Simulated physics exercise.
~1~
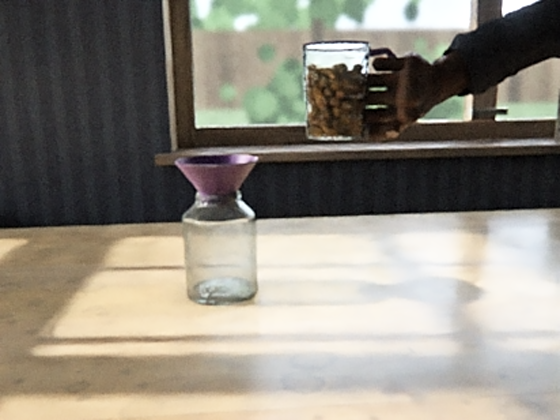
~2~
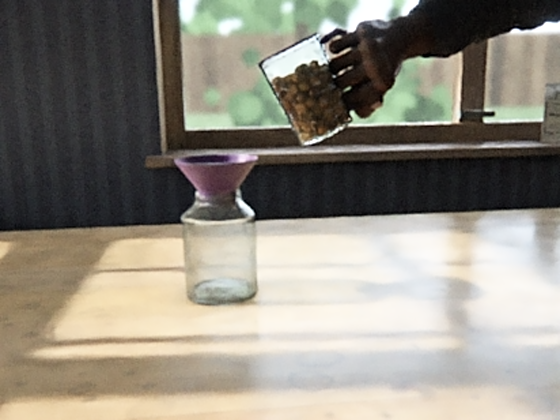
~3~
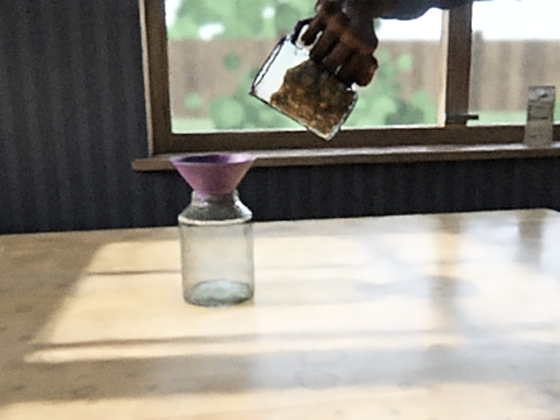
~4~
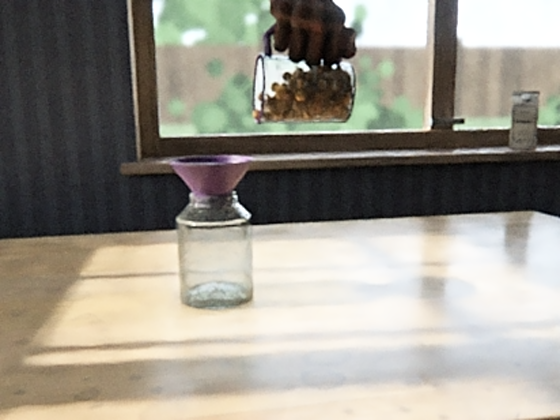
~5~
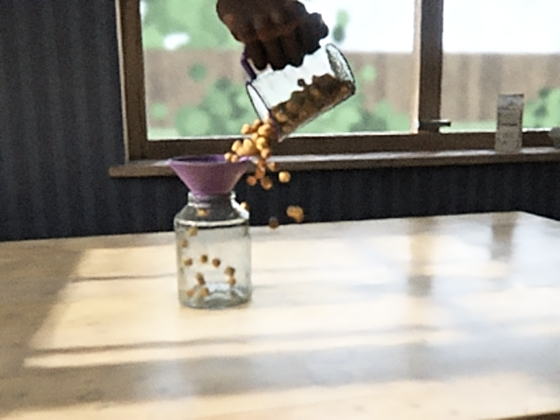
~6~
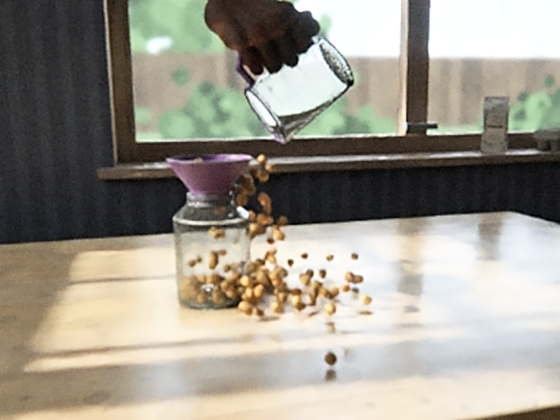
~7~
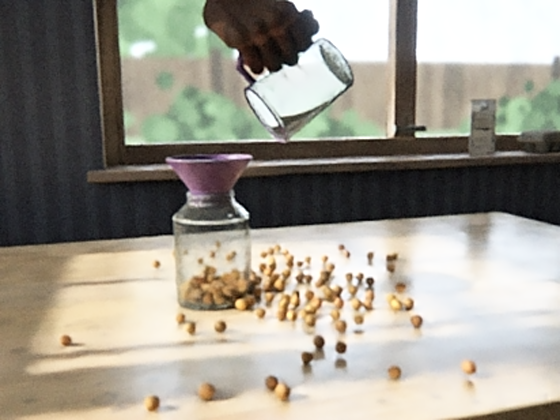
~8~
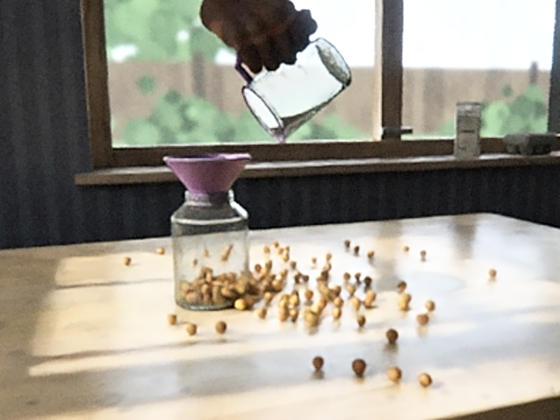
A hand tips a glass cup of wooden beads over a purple funnel, some filling the jar but most scattering across the table.
